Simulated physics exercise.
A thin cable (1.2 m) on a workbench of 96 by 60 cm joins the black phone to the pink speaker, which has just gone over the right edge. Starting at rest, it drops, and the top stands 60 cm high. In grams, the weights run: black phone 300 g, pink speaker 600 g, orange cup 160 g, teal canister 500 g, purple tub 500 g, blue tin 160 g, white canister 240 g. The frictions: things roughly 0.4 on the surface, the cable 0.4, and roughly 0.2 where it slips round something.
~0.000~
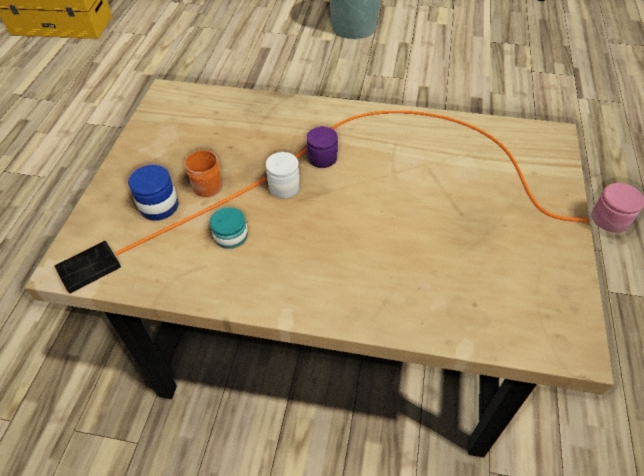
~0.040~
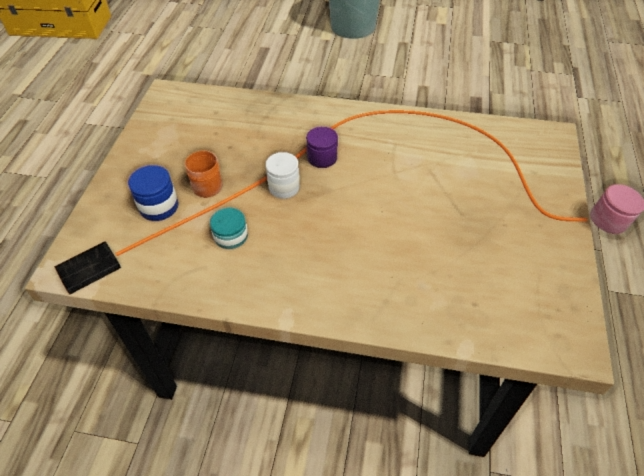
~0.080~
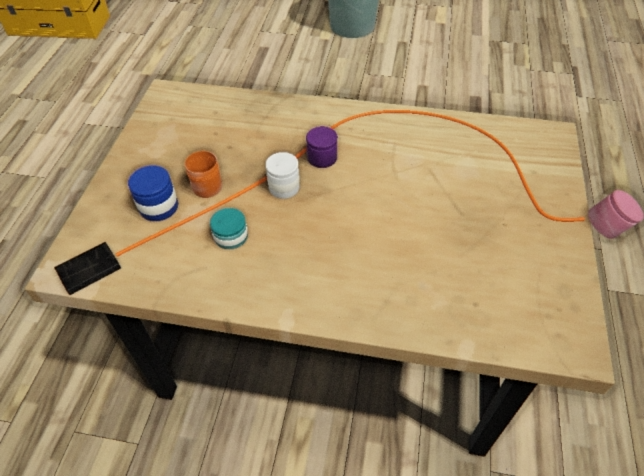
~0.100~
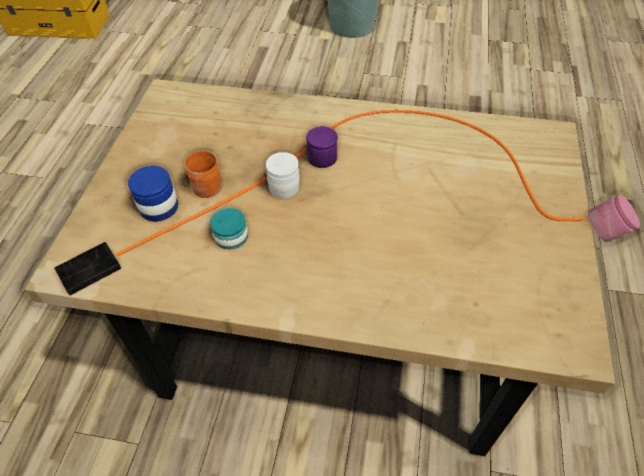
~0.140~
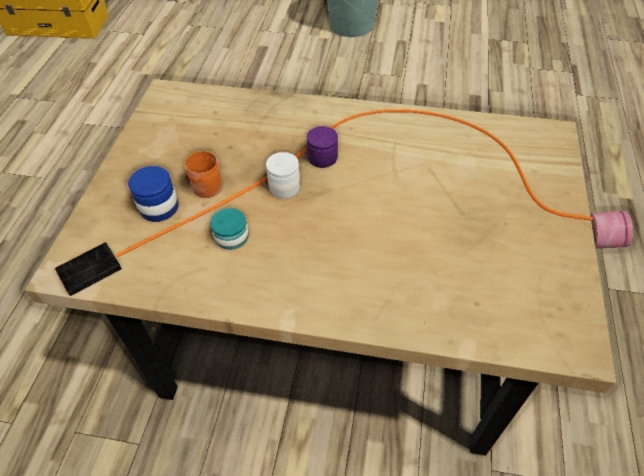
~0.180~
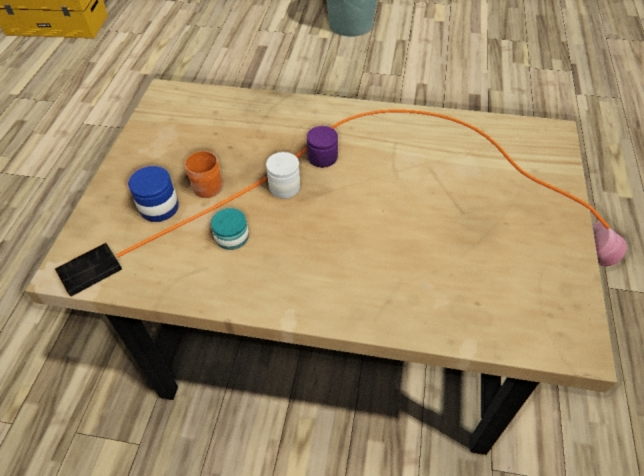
A wooden table stands still as a pink container tips over its right edge, pulling an orange cable.
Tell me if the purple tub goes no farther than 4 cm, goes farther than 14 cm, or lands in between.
Its change of place will be noticeable but limited.
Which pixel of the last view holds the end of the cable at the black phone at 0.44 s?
Near (181, 224).
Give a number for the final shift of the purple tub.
Net shift for the purple tub is 8 cm.
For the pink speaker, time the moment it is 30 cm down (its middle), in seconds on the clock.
Around 0.32 seconds on the clock.
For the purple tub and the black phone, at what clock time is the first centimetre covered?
The purple tub at 0.32 seconds and the black phone at 0.30 seconds.
By 0.4 s, the cable's tail end at (181, 224); purple tub 6 cm off its start, black phone 13 cm off its start, pink speaker over the edge.
By 0.7 s, the cable's tail end at (242, 196); purple tub 7 cm off its start, black phone 25 cm off its start, pink speaker over the edge.
By 0.9 s, the cable's tail end at (274, 181); purple tub 7 cm off its start at (332, 160), black phone 32 cm off its start at (250, 186), pink speaker over the edge.
By 1.2 s, the cable's tail end at (274, 181); purple tub 7 cm off its start, black phone 32 cm off its start, pink speaker over the edge.
By 2.4 s, the cable's tail end at (274, 181); purple tub 7 cm off its start at (332, 160), black phone 32 cm off its start at (250, 186), pink speaker over the edge, white canister 2 cm off its start at (293, 168).
